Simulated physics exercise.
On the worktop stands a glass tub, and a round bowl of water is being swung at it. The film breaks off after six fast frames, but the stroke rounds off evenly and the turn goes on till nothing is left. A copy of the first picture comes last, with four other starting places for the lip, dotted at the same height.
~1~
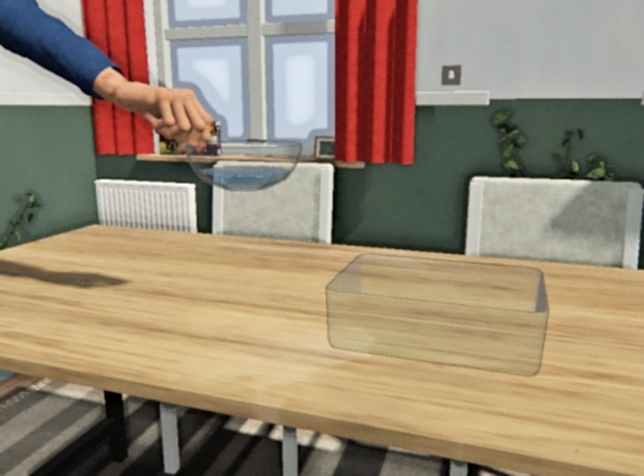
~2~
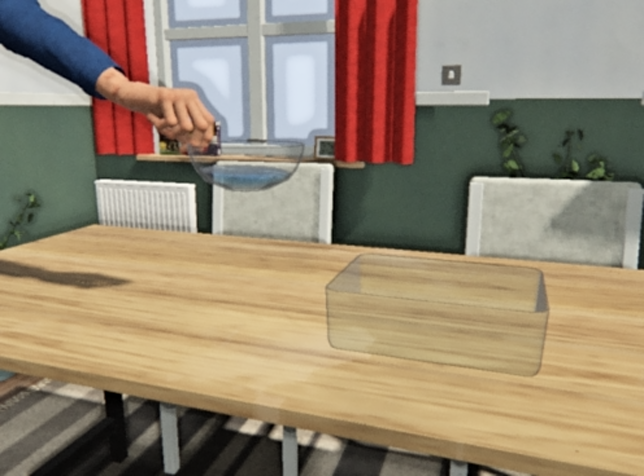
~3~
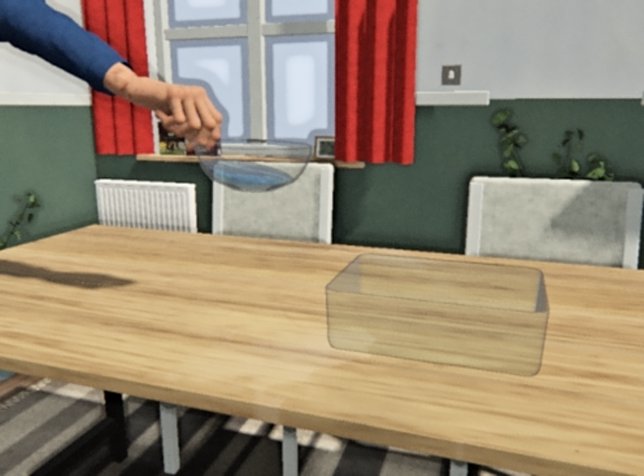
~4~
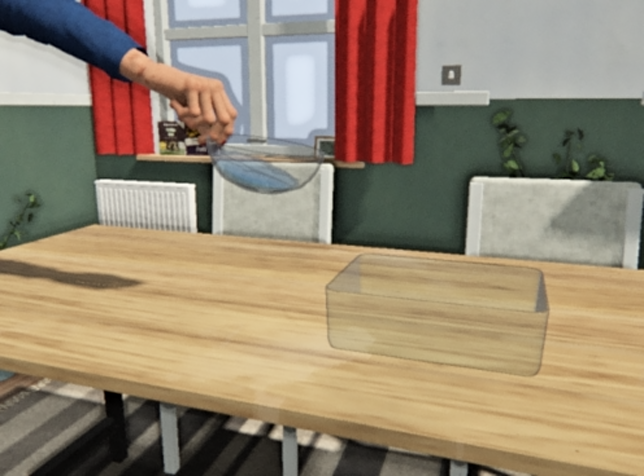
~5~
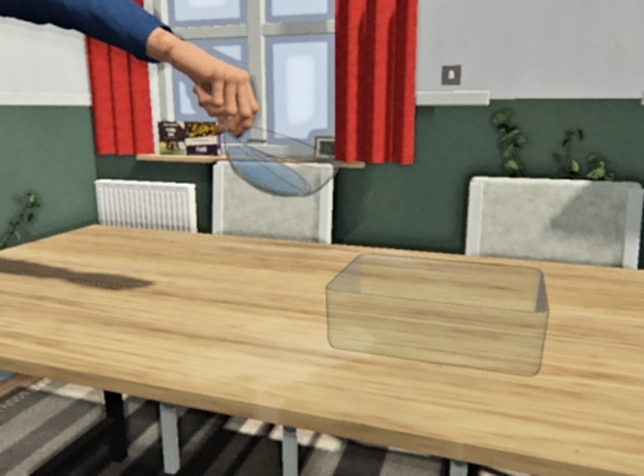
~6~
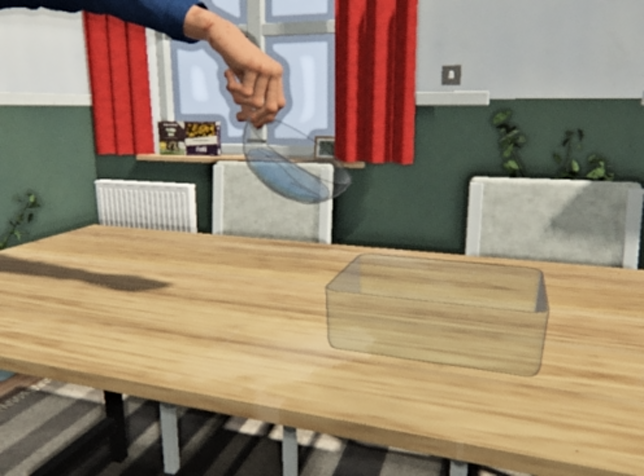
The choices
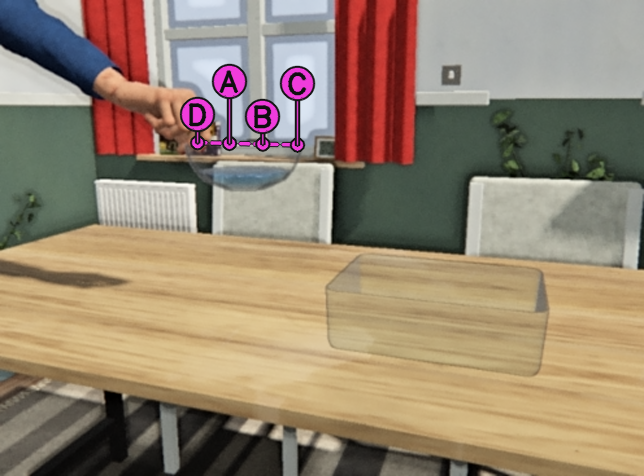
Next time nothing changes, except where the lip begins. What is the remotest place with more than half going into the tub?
A is the one.
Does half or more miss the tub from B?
No.
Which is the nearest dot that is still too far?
D it is.
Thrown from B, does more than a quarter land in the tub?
Yes, it does.
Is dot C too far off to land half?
No.
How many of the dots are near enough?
Three of the four.
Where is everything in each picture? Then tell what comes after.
Upright, lip at (296, 144); tub from (328, 345) to (540, 375); nothing has left yet, in the first picture.
Upright, lip at (299, 145); nothing has left yet, in the second picture.
Tipped about 2°, lip at (307, 147); nothing has left yet, in the third picture.
Tipped about 9°, lip at (320, 155); nothing has left yet, in the fourth picture.
Tipped about 20°, lip at (335, 167); nothing has left yet, in the fifth picture.
Tipped about 34°, lip at (347, 183); nothing has left yet, in the sixth picture.
In magenta, A at (229, 143); B at (262, 144); C at (297, 145); D at (197, 142).
Choosing A, about 68 % lands in the tub, 22 % falls short and 10 % goes beside or beyond.
Choosing B, about 85 % lands in the tub, 4 % falls short and 11 % goes beside or beyond.
Choosing C, about 79 % lands in the tub, 3 % falls short and 18 % goes beside or beyond.
Choosing D, about 16 % lands in the tub, 80 % falls short and 4 % goes beside or beyond.
